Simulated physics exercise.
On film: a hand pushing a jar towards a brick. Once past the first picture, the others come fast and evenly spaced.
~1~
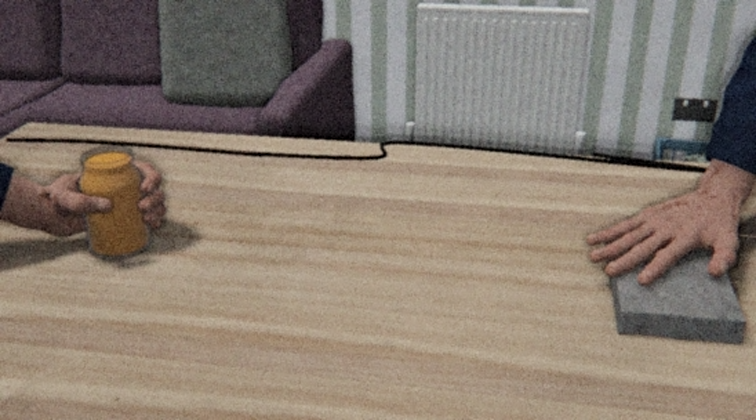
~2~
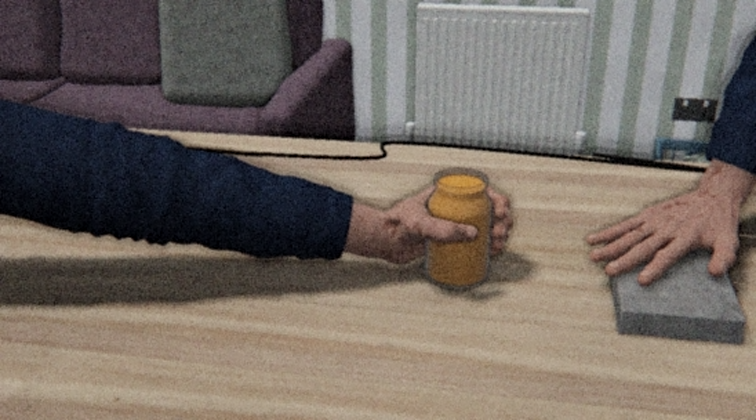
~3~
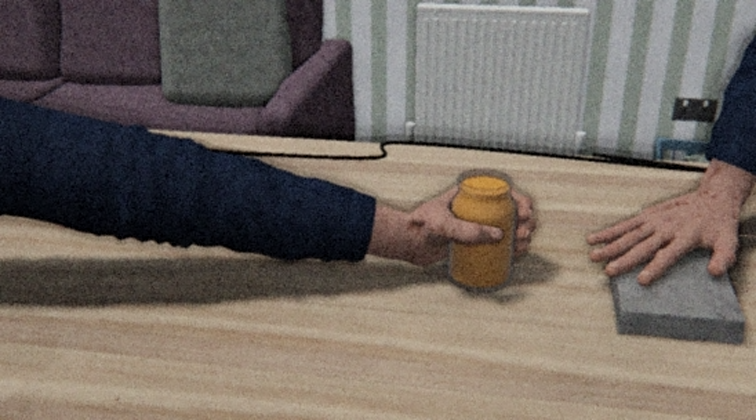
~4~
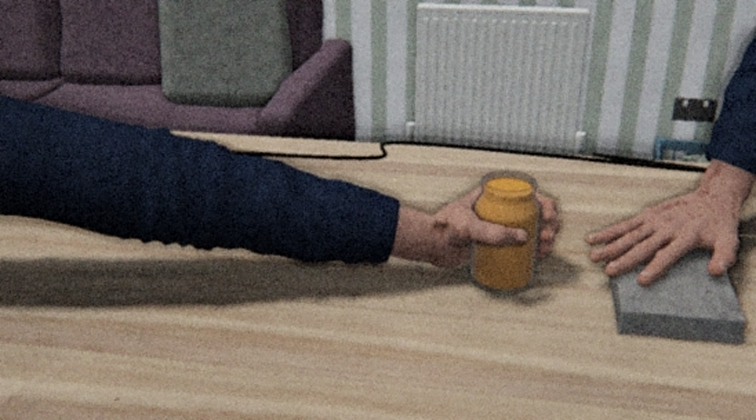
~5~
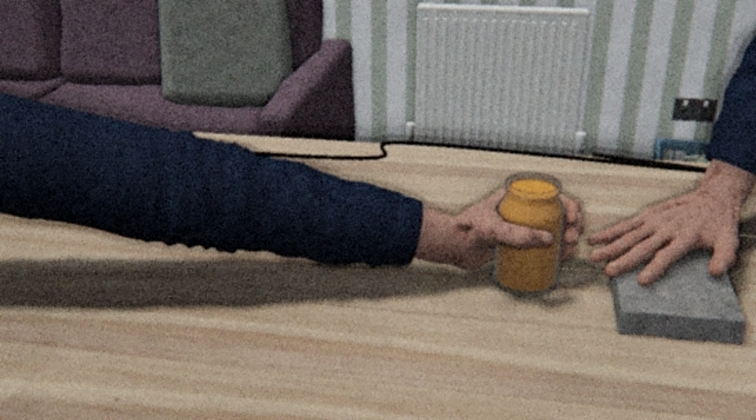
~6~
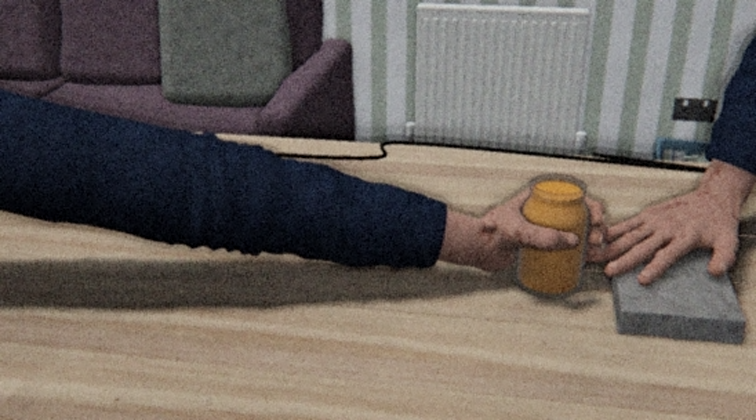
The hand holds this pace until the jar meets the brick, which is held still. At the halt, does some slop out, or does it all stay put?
It ends up with a mess.
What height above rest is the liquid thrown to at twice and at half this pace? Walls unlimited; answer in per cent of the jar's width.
In order, 75 % and 20 %.
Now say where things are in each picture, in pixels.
At rest; jar (114, 199) nearly full; brick (668, 280), in the first frame.
Under way; jar nearly full, surface at (460, 185), in the second frame.
Moved on by about 25 px; jar (482, 226) nearly full, in the third frame.
Moved on by about 25 px; jar nearly full, surface at (509, 189), in the fourth frame.
Moved on by about 25 px; jar (529, 230) nearly full, in the fifth frame.
Moved on by about 25 px; jar nearly full, surface at (558, 192); brick (668, 280), in the sixth frame.
Soon after, the jar meets the brick.
Later, the orange juice surges up the wall; some has gone over its rim.
In the end, the jar stands at the brick; some has gone over its rim.
